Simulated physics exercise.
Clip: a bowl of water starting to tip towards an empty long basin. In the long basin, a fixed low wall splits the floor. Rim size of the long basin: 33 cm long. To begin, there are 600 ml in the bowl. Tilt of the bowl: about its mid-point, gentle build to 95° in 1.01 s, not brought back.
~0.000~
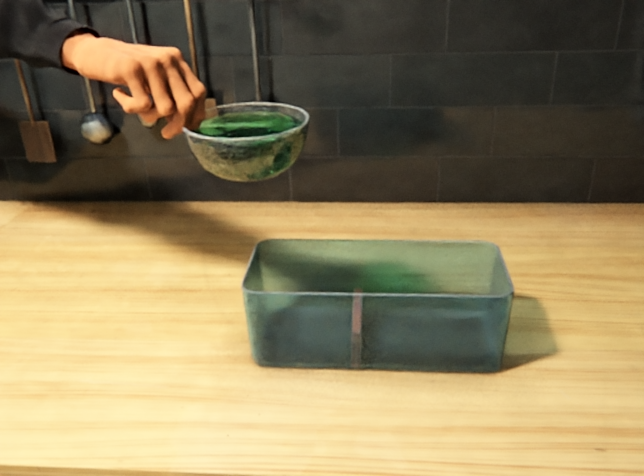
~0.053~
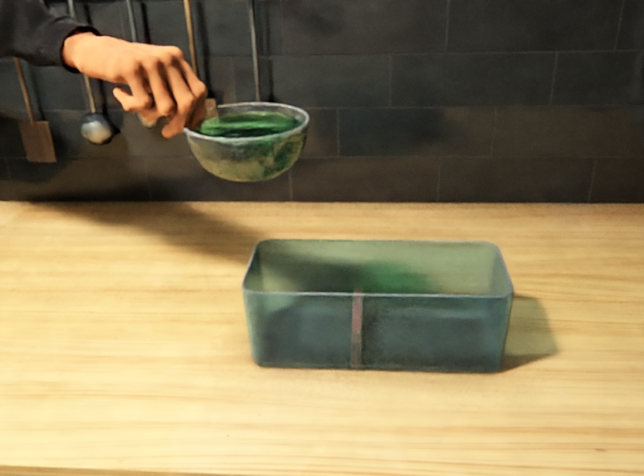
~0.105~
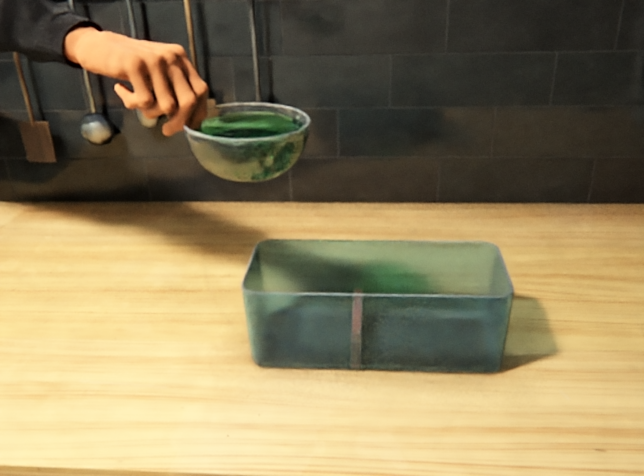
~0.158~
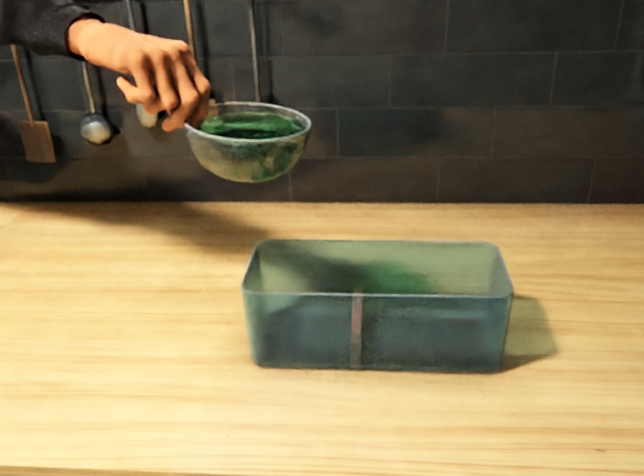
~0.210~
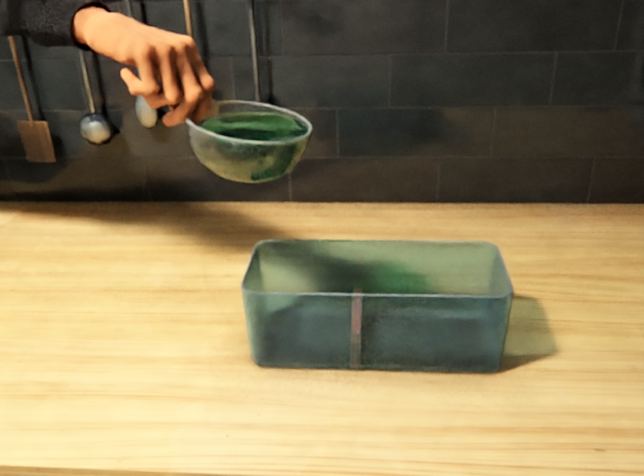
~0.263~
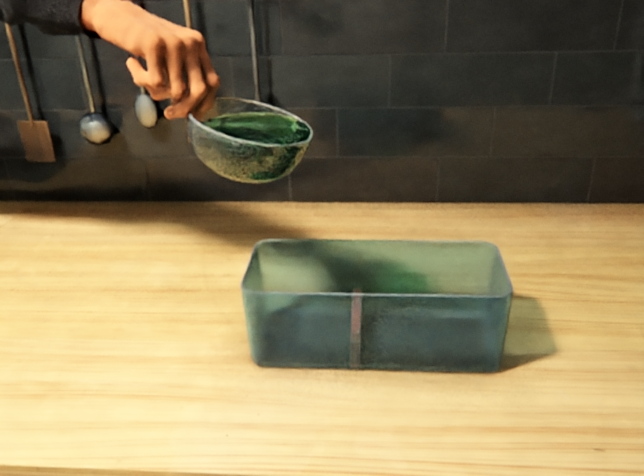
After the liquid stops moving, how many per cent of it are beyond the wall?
About 67 per cent.
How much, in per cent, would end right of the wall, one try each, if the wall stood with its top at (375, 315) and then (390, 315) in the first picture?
Respectively close to 45 and 10 %.
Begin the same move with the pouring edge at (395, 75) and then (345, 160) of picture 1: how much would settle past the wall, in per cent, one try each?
Result: 95 per cent, then 85 per cent.
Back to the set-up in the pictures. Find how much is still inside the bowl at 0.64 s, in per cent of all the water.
Roughly 34 percent.
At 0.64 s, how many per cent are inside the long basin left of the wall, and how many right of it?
4 per cent left and 18 right, roughly.
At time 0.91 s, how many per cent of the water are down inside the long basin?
90 per cent, give or take a little.
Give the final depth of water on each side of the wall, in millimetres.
Roughly 10 mm on the left side and 18 mm on the right side.
By 0.64 s the tilt is 66° and 34 per cent is still to pour, 4 is left of the wall and 18 right of it.
By 0.91 s the tilt is 93° and 3 per cent is still to pour, 22 is left of the wall and 67 right of it.
By 1.20 s the tilt is 95° and 0 per cent is still to pour, 32 is left of the wall and 67 right of it.
By 1.51 s the tilt is 95° and 0 per cent is still to pour, 31 is left of the wall and 67 right of it.
At rest 31 per cent lies left of the wall, 67 right of it and 1 outside.
